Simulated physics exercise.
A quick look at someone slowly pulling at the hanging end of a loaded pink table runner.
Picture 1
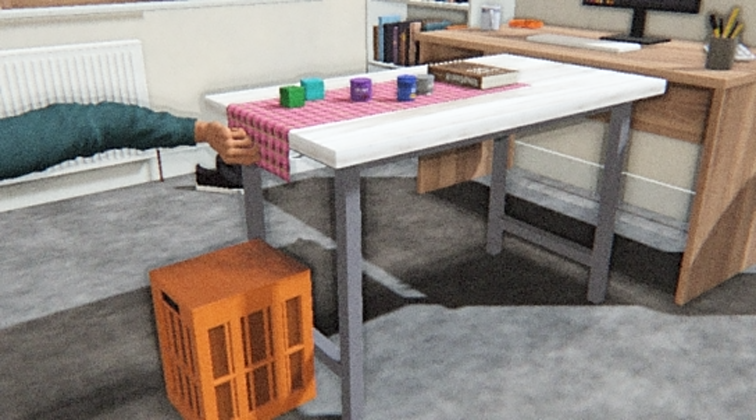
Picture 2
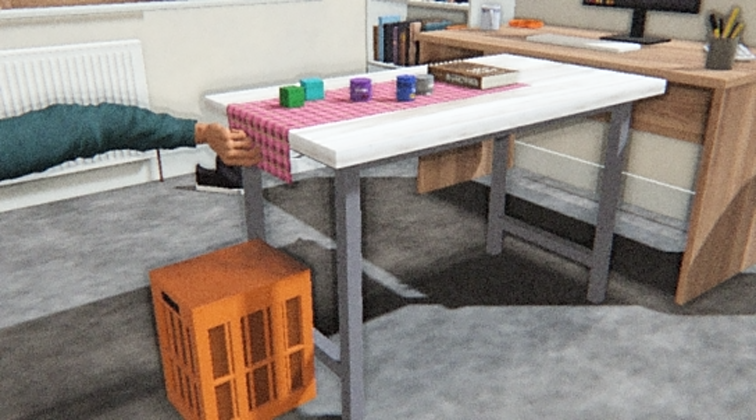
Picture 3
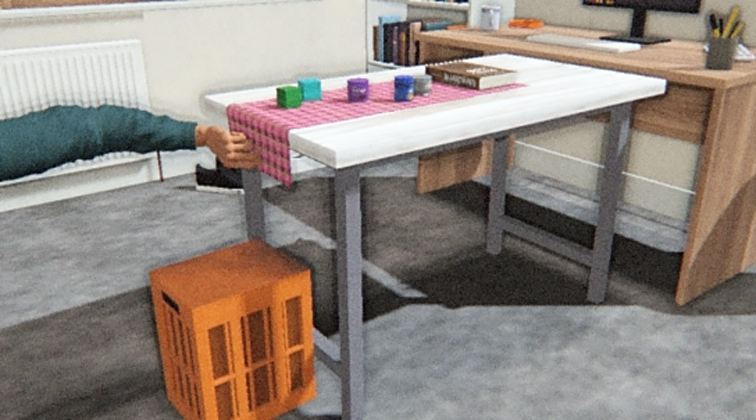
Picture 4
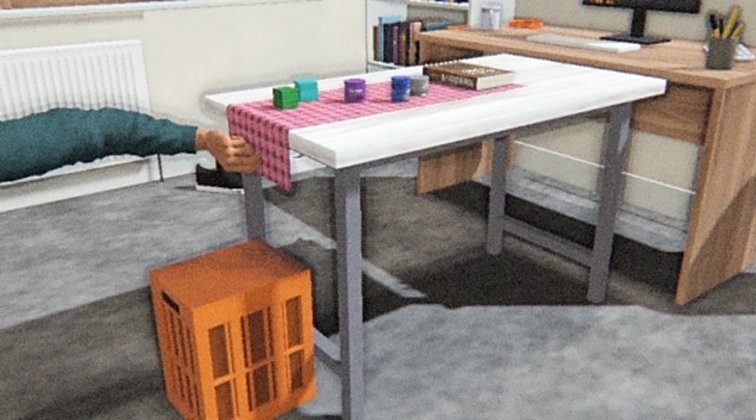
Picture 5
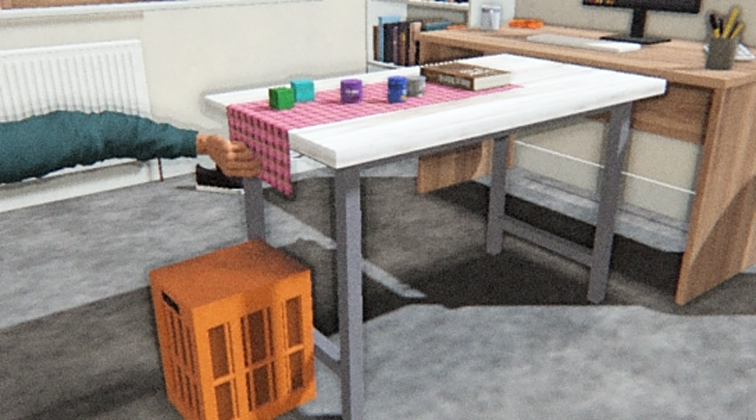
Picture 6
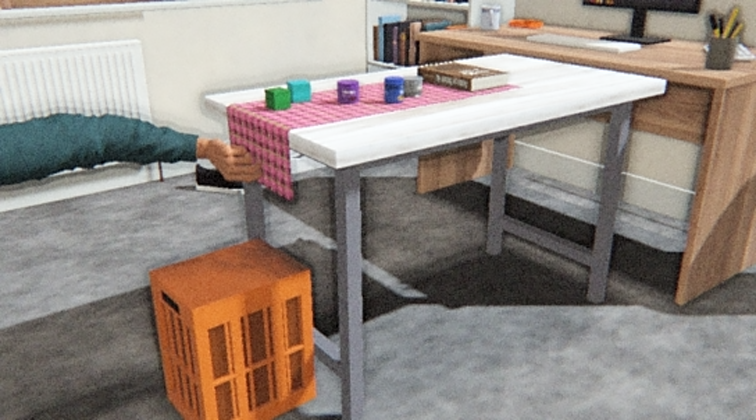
In a room with a radiator and a desk, a hand slowly pulled the hanging end of a pink checked runner downward, and the small cubes and pots on it slid slightly left across the white table.
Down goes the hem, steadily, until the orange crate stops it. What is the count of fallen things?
It carries off two.
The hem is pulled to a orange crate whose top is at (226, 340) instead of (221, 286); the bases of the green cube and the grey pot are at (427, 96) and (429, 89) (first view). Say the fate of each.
The green cube stays on; the grey pot does not fall.
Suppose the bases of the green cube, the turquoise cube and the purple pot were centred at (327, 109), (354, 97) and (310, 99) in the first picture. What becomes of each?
The green cube goes over, the turquoise cube holds on, the purple pot falls.
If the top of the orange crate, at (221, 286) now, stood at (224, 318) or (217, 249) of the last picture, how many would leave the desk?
It would be 3 and 1.
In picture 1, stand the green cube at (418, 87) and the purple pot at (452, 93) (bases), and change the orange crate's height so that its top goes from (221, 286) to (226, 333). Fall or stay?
The green cube keeps its place on top, the purple pot holds on.
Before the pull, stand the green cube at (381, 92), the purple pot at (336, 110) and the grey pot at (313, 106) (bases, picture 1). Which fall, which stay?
The green cube keeps its place on top; the purple pot goes over; the grey pot goes over.
A little later, hem near (262, 232); green cube gone.
Next, hem on the crate; green cube and turquoise cube gone.
When it is over, hem on the crate; green cube and turquoise cube gone. The answer is two.
